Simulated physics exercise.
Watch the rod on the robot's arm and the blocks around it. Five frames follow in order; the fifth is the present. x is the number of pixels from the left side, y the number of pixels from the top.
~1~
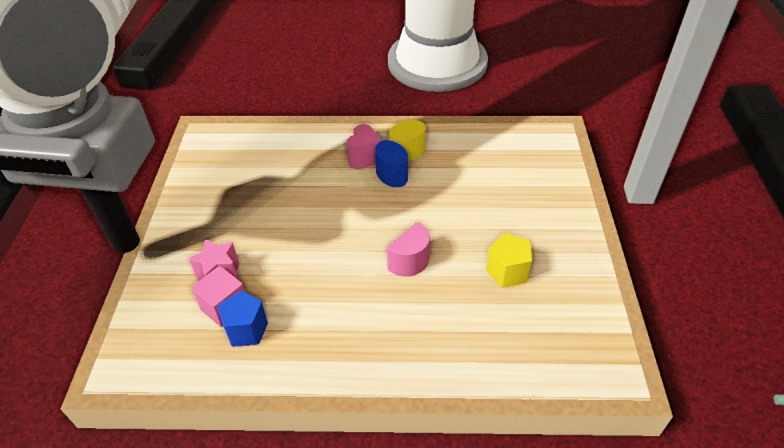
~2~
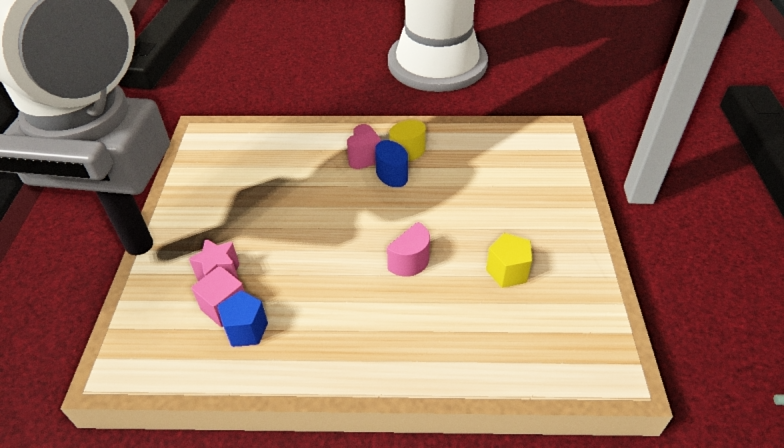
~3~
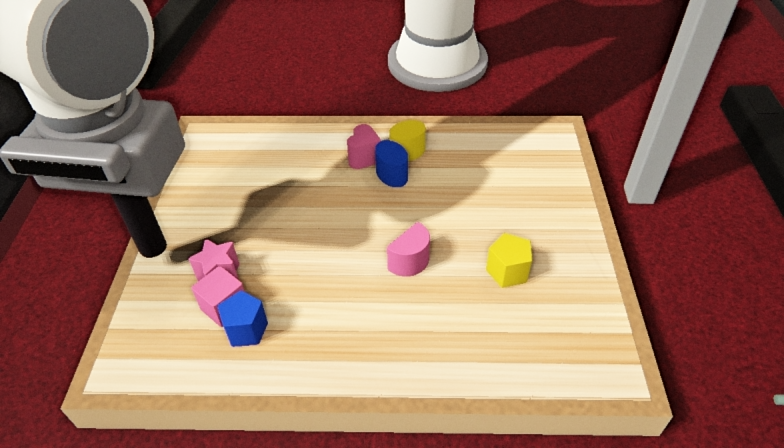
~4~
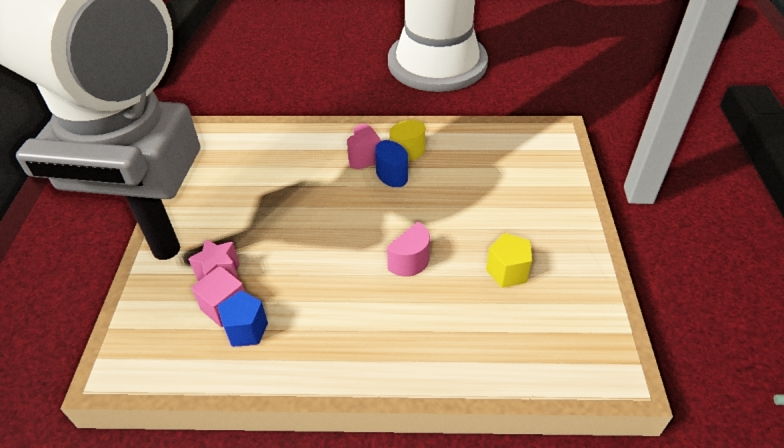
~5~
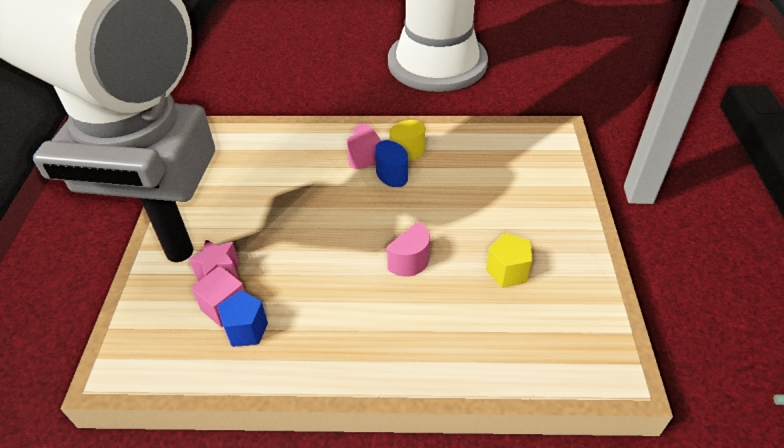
A robot arm's dark rod moves slowly rightward from the left edge of a pale wooden board on a red floor, seen from above by a still camera. A pink star, a pink square piece and a blue five-sided block sit together at lower left, with pink, blue and yellow pieces clustered at the top and single pink and yellow ones toward the right. The rod nears the star while every block stays still.
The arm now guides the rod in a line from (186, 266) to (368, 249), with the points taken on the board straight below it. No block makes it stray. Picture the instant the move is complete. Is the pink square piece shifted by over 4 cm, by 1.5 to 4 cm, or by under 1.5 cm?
Within 1.5 cm.
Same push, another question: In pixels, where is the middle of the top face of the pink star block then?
It should be at (254, 260) by then.
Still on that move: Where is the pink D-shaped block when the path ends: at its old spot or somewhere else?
Not moved.
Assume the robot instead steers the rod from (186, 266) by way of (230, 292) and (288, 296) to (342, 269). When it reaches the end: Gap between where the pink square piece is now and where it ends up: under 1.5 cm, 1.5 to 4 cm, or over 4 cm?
The block shifts more than 4 cm.
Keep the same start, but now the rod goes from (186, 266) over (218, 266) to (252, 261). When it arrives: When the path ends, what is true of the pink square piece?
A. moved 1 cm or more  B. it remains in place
I choose A.
The first path, step by step. One third of the way, rod (244, 247); pink star block (247, 260), turned 45° clockwise; pink square piece (227, 289), turned 30° clockwise; blue five-sided block (243, 316), turned 20° clockwise.
Two thirds of the way, rod (306, 241); pink star block (254, 260), turned 75° clockwise; pink square piece (227, 289), turned 30° clockwise; blue five-sided block (243, 316), turned 20° clockwise.
At the end, rod (367, 234); pink star block (254, 260), turned 75° clockwise; pink square piece (227, 289), turned 30° clockwise; blue five-sided block (243, 316), turned 20° clockwise; pink D-shaped block unmoved.
